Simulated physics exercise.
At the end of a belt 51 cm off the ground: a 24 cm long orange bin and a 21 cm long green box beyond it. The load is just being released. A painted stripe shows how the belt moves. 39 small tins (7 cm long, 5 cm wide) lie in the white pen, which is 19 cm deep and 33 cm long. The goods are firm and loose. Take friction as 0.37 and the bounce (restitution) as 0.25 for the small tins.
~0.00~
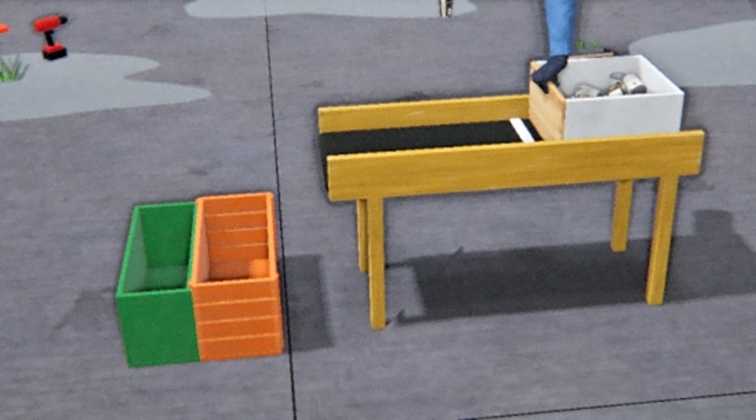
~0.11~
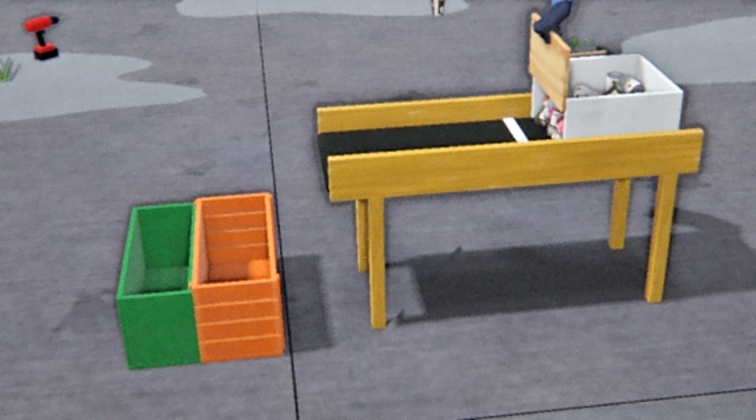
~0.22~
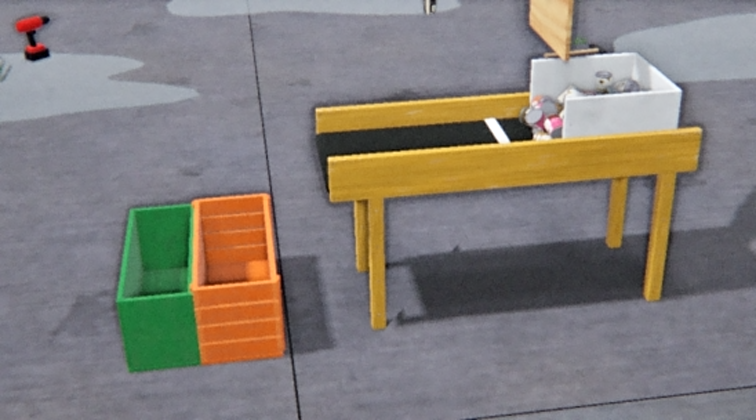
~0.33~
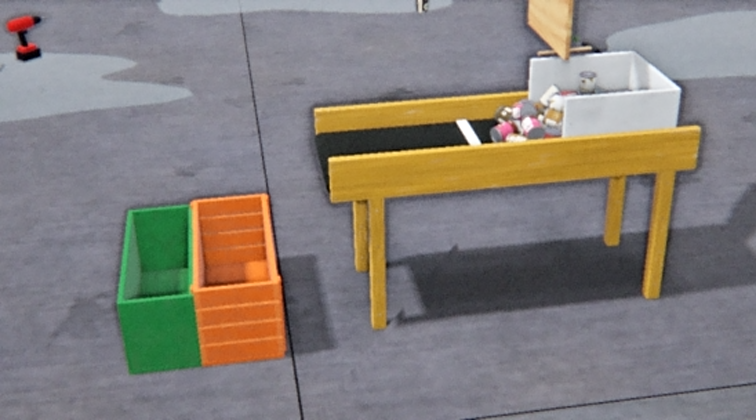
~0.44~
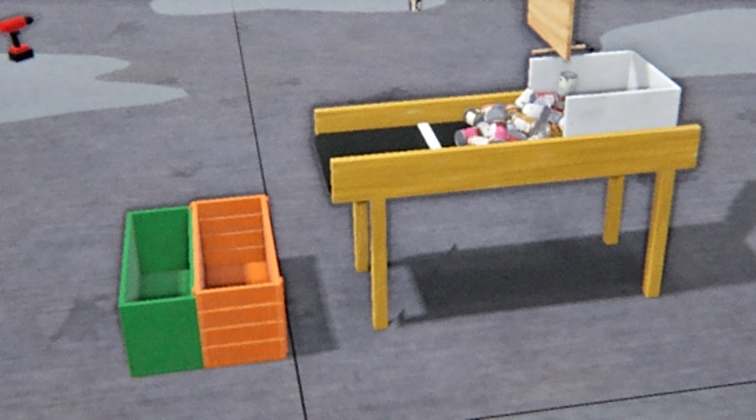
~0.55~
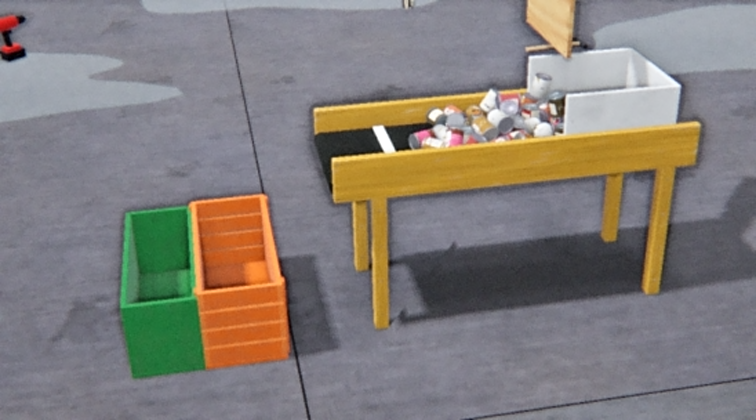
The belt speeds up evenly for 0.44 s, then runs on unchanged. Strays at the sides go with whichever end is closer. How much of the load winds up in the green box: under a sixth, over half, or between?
Less than a sixth of the small tins end in the green box.
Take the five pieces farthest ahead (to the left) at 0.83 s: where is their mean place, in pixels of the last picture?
Near (318, 150).
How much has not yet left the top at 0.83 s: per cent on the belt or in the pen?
Some 95 per cent.
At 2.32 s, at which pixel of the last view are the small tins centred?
Around (238, 296).
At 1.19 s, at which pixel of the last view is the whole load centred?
Around (244, 213).
After 0.83 s, 37 on the belt and 2 in the air.
After 1.19 s, 15 in the orange bin, 8 on the belt and 16 in the air.
After 1.68 s, 38 in the orange bin and 1 on the belt.
Final count (at 2.32 s), 38 in the orange bin and 1 on the ground short of the orange bin. Asked share, 0 of 39, 0 per cent.
